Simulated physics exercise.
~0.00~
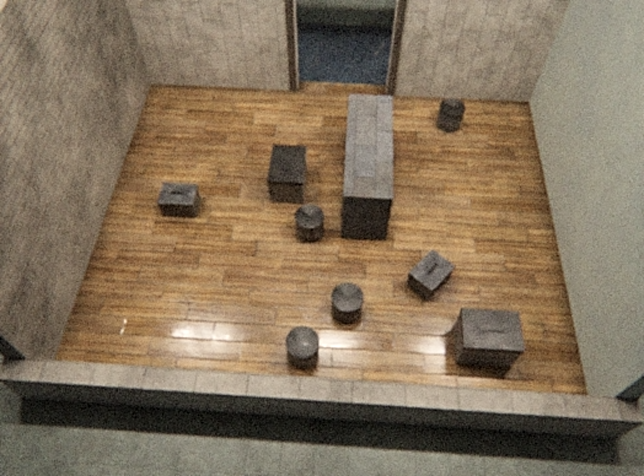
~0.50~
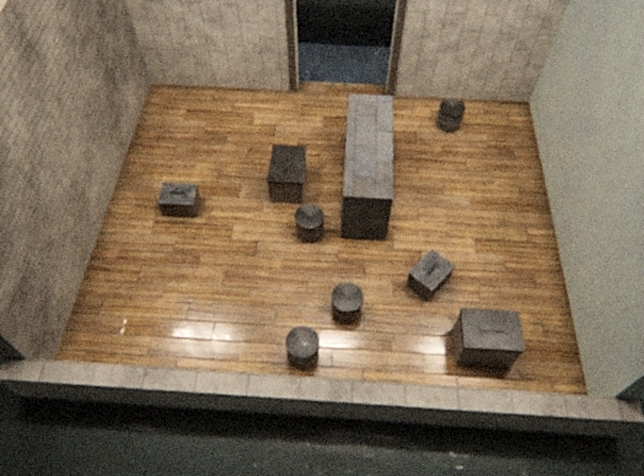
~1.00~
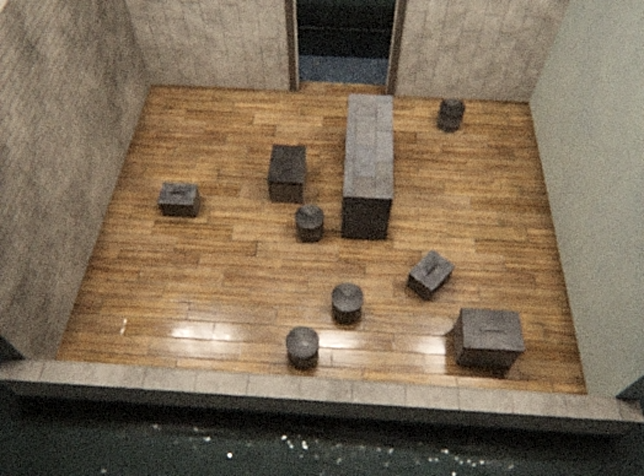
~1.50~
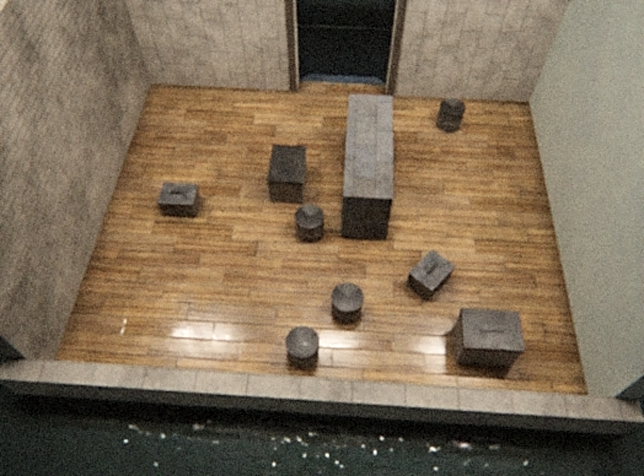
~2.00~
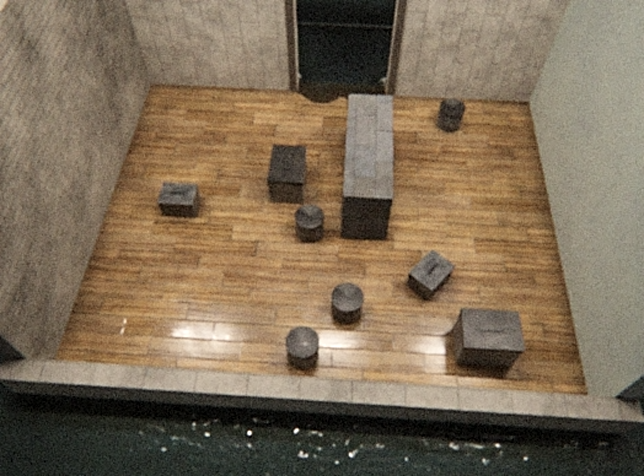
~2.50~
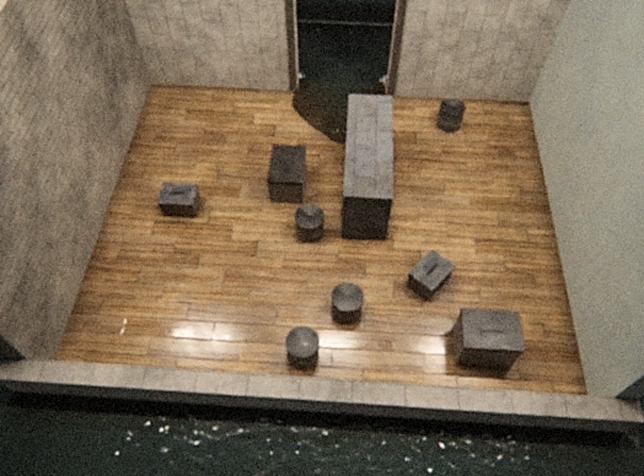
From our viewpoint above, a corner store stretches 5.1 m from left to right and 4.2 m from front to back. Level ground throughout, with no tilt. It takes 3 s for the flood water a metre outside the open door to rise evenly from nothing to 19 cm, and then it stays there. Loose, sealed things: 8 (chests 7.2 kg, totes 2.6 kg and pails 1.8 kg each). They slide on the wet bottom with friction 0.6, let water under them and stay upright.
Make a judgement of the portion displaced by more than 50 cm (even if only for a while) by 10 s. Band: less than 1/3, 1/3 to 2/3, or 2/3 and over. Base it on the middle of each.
The result will fall in the upper range, two thirds or past it.
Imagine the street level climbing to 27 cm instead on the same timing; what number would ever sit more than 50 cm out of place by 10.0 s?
Result: 8.
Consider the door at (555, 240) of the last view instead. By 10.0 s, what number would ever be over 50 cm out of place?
Then 4.
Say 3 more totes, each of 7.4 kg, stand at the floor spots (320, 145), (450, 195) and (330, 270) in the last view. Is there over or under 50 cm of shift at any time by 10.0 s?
So, in the order asked, it's too far, not far enough and not far enough.
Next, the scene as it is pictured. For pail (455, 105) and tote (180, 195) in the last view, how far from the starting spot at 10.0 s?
Net displacement, in order: 30 cm; 200 cm.
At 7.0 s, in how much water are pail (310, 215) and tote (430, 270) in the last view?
5 and 1 cm.
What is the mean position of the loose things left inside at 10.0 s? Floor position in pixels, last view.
Near (336, 292).
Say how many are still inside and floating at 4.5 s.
Then: 0.
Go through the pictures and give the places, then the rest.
In the first picture, a chest at (287, 163) rests on the ground; a tote at (432, 269) rests on the ground; 0.0 m2 under water; 0 of 8 have shifted.
In the second picture, a chest at (287, 163), on the bottom; a tote at (432, 269) rests on the ground; 0.0 m2 under water; 0 of 8 have shifted.
In the third picture, a chest at (287, 163), on the bottom; a tote at (432, 269) rests on the ground; 0.0 m2 under water; 0 of 8 have shifted.
In the fourth picture, a chest at (287, 163) rests on the ground; a tote at (432, 269), on the bottom; water covers 0.0 m2; 0 of 8 have shifted.
In the fifth picture, a chest at (287, 163), on the bottom; a tote at (432, 269) rests on the ground; 0.1 m2 under water; 0 of 8 have shifted.
In the sixth picture, a chest at (287, 163), on the bottom; a tote at (432, 269), on the bottom; water covers 0.7 m2; 0 of 8 have shifted.
After 3.5 s 0 of 8 are over 50 cm from their spots; 0 afloat.
After 4.5 s 2 of 8 are over 50 cm from their spots; 0 afloat.
After 7.0 s 4 of 8 are over 50 cm from their spots; 5 afloat.
After 10.0 s 5 of 8 are over 50 cm from their spots, and 6 have been at some point; 8 afloat.
